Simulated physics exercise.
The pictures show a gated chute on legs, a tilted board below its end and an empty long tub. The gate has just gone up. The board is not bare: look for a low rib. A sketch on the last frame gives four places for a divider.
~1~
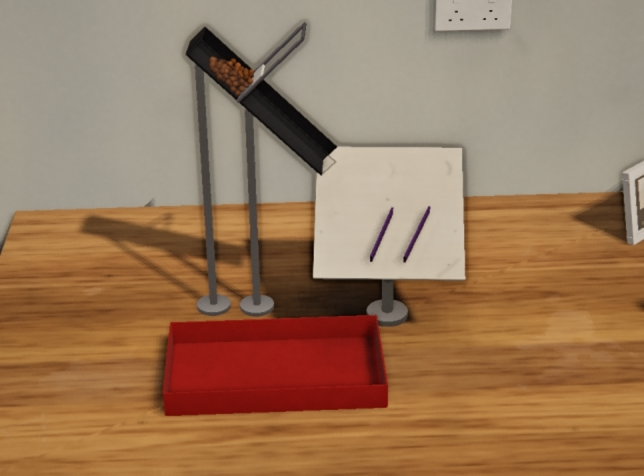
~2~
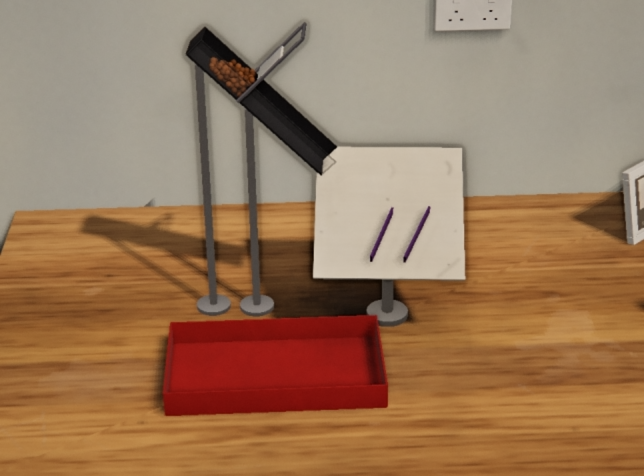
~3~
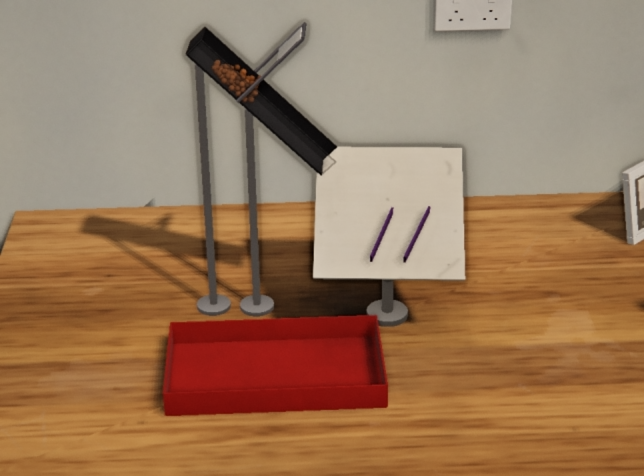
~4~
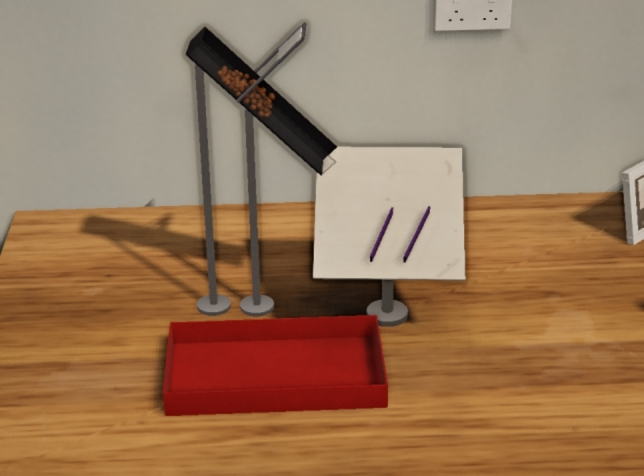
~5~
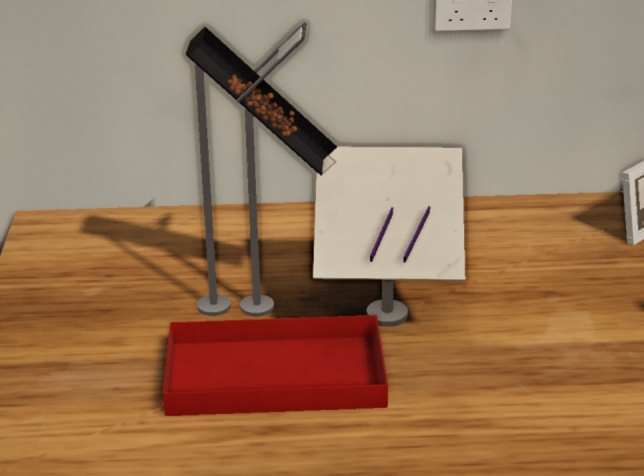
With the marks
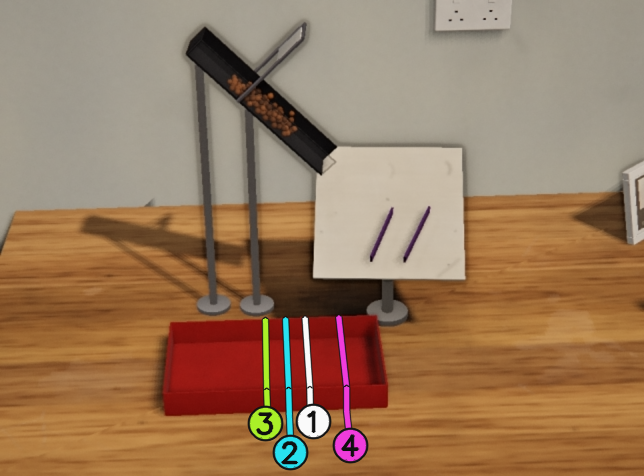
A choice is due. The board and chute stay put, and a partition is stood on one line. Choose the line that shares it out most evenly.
4.
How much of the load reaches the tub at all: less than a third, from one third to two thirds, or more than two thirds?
It is more than two thirds.
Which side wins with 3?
More lands on the right.
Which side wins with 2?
The right side.
On the marked copy, line 1 crosses the front rim at (309, 388); line 2 crosses the front rim at (288, 389); line 3 crosses the front rim at (266, 390); line 4 crosses the front rim at (346, 387).
For line 1, of what is caught, only a few on the left of the divider, all but a few on the right.
For line 2, of what is caught, none at all on the left of the divider, the whole lot on the right.
For line 3, of what is caught, none at all on the left of the divider, the whole lot on the right.
For line 4, of what is caught, close to a third on the left of the divider, close to two thirds on the right.
